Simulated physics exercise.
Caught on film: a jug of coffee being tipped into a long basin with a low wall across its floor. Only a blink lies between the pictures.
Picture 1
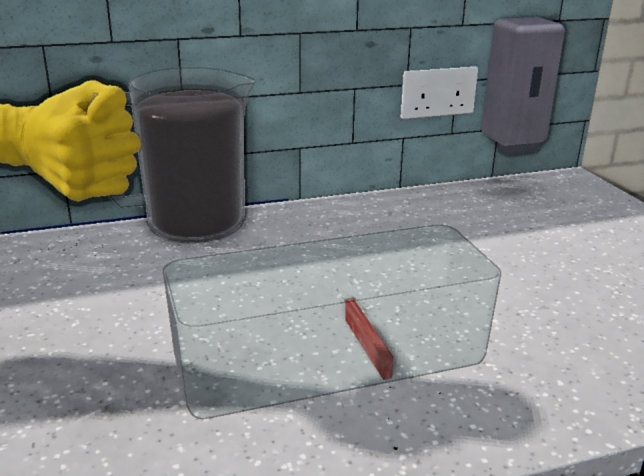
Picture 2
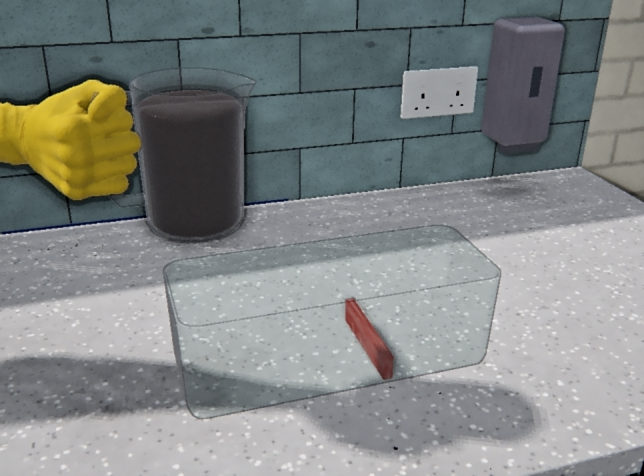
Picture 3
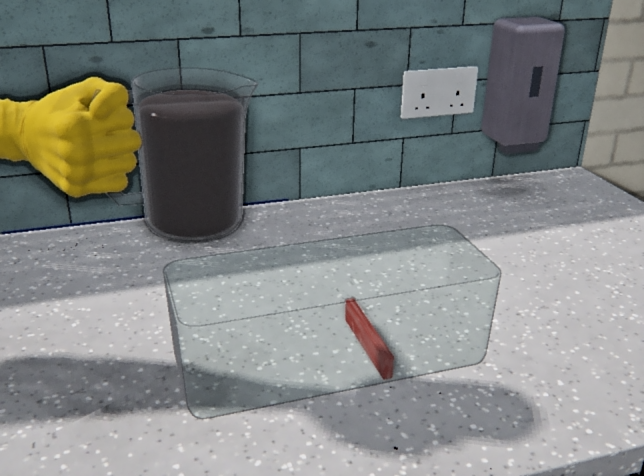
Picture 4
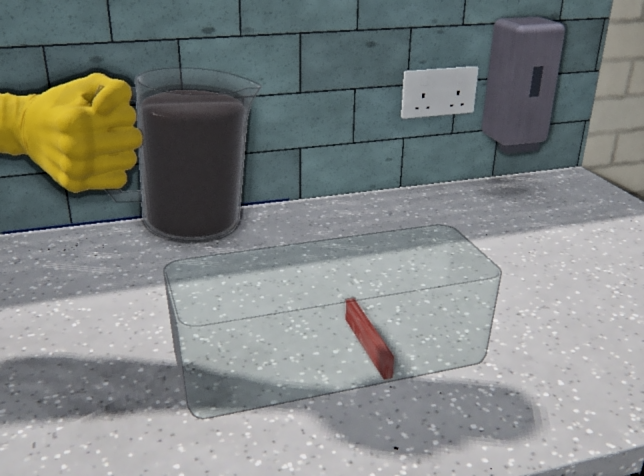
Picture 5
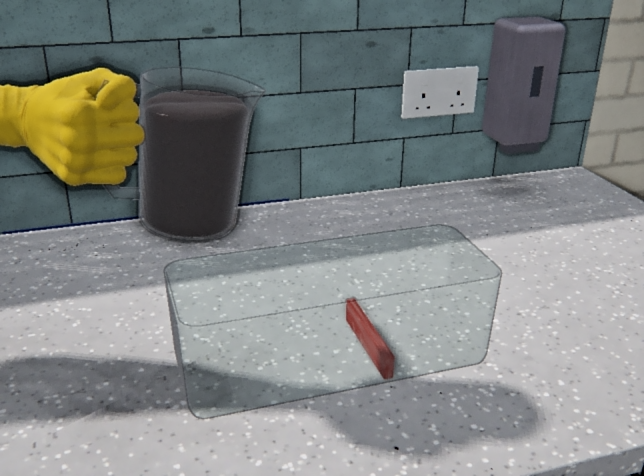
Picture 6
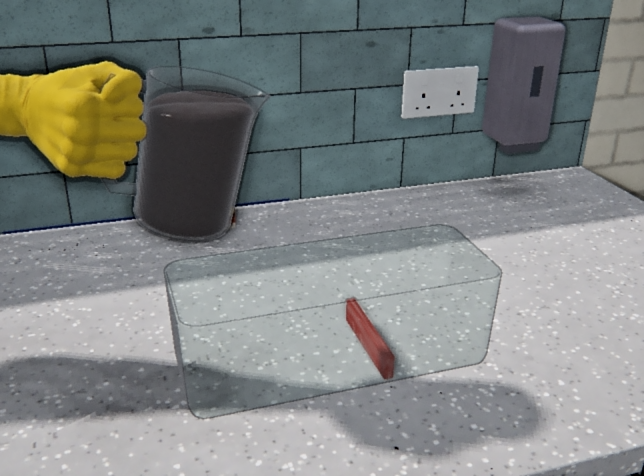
A yellow-gloved hand slowly tilting a clear jug of dark liquid slightly rightward behind a transparent basin with a low red wall.
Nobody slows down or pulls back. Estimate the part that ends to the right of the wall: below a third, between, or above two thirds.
It comes to less than a third.
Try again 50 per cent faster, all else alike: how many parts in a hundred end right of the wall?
Roughly 15 in a hundred.
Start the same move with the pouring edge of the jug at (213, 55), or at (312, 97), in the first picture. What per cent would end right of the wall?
About 15 and 55 per cent.
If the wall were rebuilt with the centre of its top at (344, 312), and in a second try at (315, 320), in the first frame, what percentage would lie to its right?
First some 20, then 80 per cent.
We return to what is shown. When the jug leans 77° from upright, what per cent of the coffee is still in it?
About 80 per cent.
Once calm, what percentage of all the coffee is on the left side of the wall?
About 85 per cent.
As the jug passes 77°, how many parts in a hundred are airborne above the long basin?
About 15 per cent.
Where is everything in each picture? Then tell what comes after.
In the first frame, tilt 0°; pouring edge (255, 79); surface from (136, 106) to (240, 99); the long basin's rim runs from (170, 295) to (476, 249); the wall's top is at (368, 328).
In the second frame, tilt 1°; pouring edge (256, 79); surface from (136, 106) to (240, 99).
In the third frame, tilt 2°; pouring edge (257, 81); surface from (137, 105) to (241, 100).
In the fourth frame, tilt 5°; pouring edge (261, 84); surface from (139, 104) to (244, 102).
In the fifth frame, tilt 8°; pouring edge (265, 88); surface from (143, 105) to (247, 102).
In the sixth frame, tilt 12°; pouring edge (269, 94); surface from (146, 109) to (251, 102).
A moment on, the tilt is 77° and 81 per cent is still to pour, 3 is left of the wall and 0 right of it.
Next, the tilt is 111° and 27 per cent is still to pour, 49 is left of the wall and 1 right of it.
Then the tilt is 113° and 1 per cent is still to pour, 83 is left of the wall and 7 right of it.
Later the tilt is 113° and 0 per cent is still to pour, 86 is left of the wall and 10 right of it.
Finally, 86 per cent lies left of the wall, 10 right of it and 4 outside.
